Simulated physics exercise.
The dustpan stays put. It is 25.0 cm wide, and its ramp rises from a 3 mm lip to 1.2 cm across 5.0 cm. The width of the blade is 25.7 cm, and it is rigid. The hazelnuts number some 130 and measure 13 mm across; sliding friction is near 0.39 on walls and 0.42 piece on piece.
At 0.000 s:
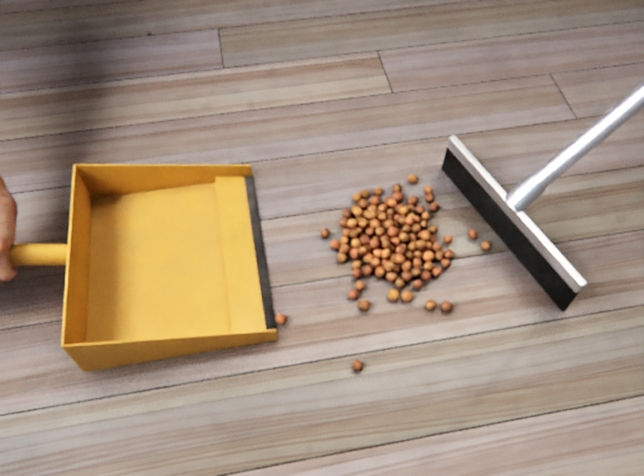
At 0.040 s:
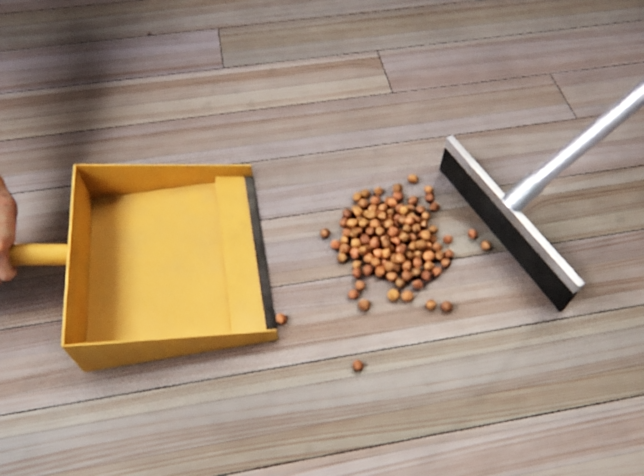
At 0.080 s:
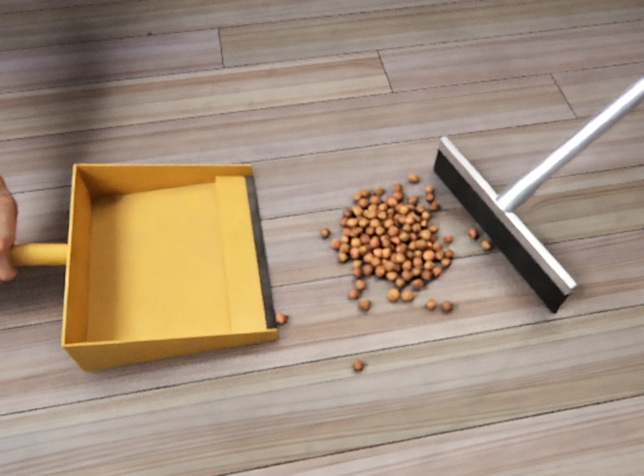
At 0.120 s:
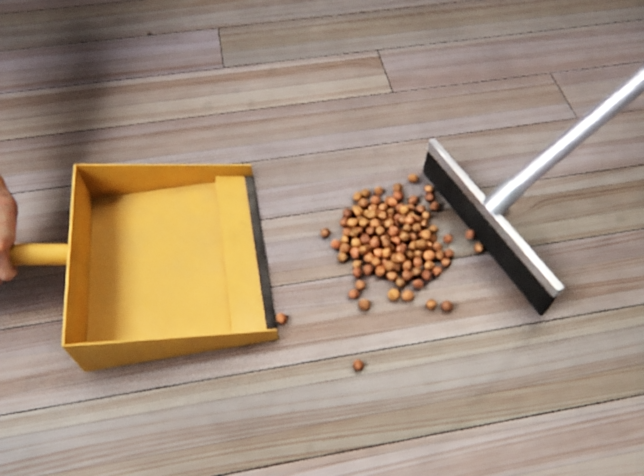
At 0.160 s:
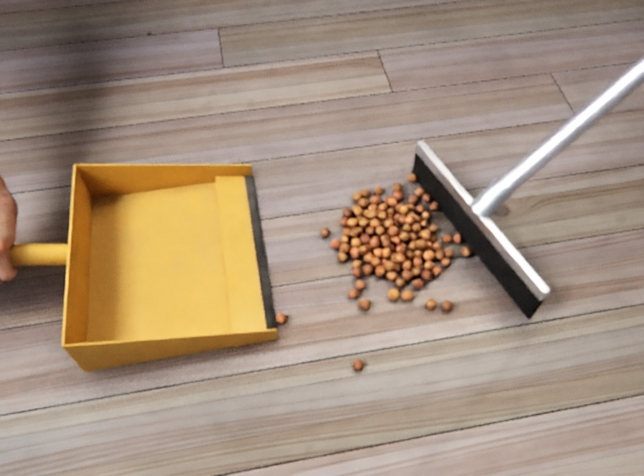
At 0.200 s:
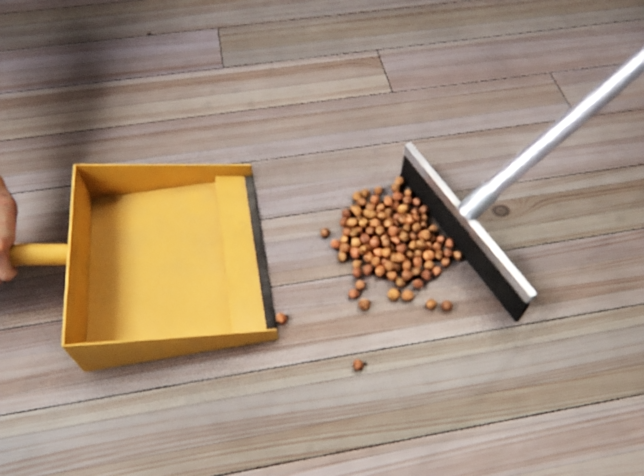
At the start, a hand at the left holds a yellow dustpan on a wooden floor, with a pile of hazelnuts between it and a black-edged blade on a pale handle. The blade slides a short way left, reaches the pile's right side and nudges a few nuts, while the dustpan stays still.
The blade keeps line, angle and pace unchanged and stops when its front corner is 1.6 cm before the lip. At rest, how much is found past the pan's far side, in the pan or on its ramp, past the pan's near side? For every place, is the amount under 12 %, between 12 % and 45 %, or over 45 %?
In order: Far side: Small, pan: Moderate, near side: Moderate.
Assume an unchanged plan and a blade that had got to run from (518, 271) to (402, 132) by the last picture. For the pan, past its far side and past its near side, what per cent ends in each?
Pan: 0, far side: 5, near side: 5.
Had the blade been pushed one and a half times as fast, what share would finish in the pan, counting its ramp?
Share: About 25 %.
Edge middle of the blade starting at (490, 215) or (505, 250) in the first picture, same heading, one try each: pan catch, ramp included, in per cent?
The two tries give about 15 % and about 25 %.
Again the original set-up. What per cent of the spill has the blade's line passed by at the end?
About 5 percent.
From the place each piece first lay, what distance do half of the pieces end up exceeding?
Roughly 16 cm.
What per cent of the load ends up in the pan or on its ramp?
Around 20 percent.
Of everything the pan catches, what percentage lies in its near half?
Around 40 percent.
Then, at 0.43 s, middle of the blade 15 cm from the lip; 0 % over the lip, far side 0 %, near side 5 %.
Then, at 0.59 s, middle of the blade 9 cm from the lip; 0 % over the lip, far side 0 %, near side 10 %.
Then, at 0.86 s, middle of the blade 5 cm from the lip; 20 % over the lip, far side 0 %, near side 15 %.
At rest (1.4 s), far side 0 %, pan 20 %, near side 20 %, in front of the lip or behind the blade 60 %.
